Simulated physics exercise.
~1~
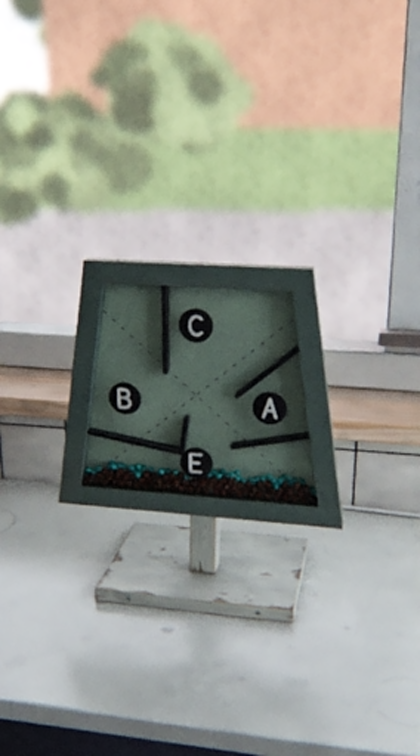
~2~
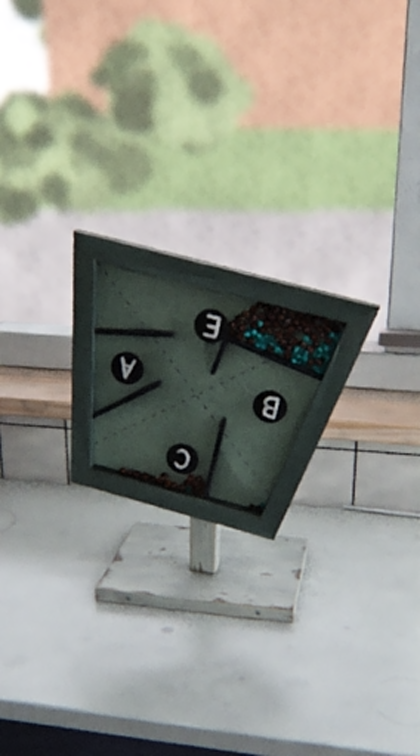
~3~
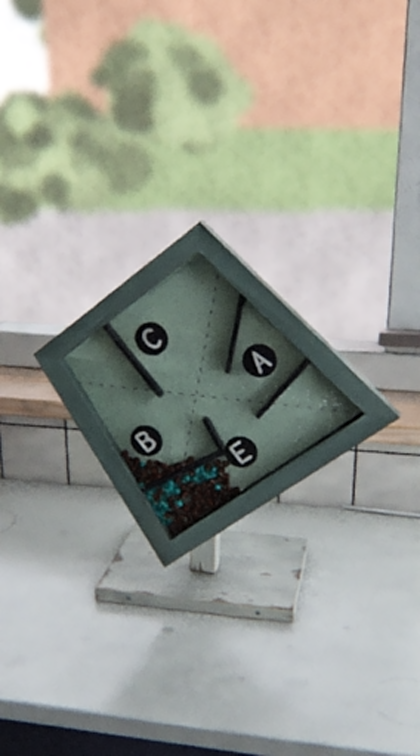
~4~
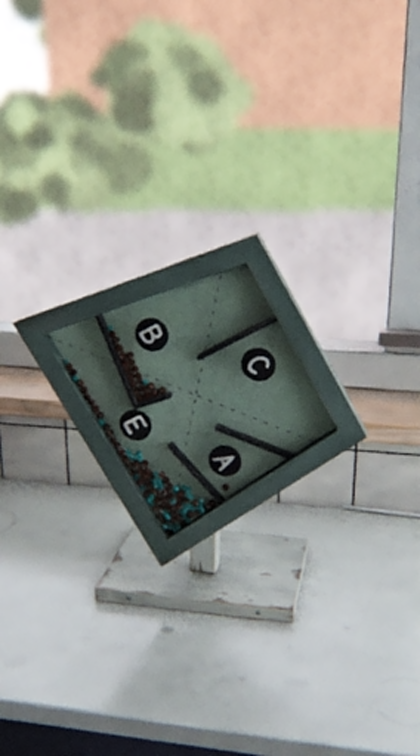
On a kitchen counter by a window, a green case of brown and turquoise beads turning about, ending tilted, beads mostly lower left.
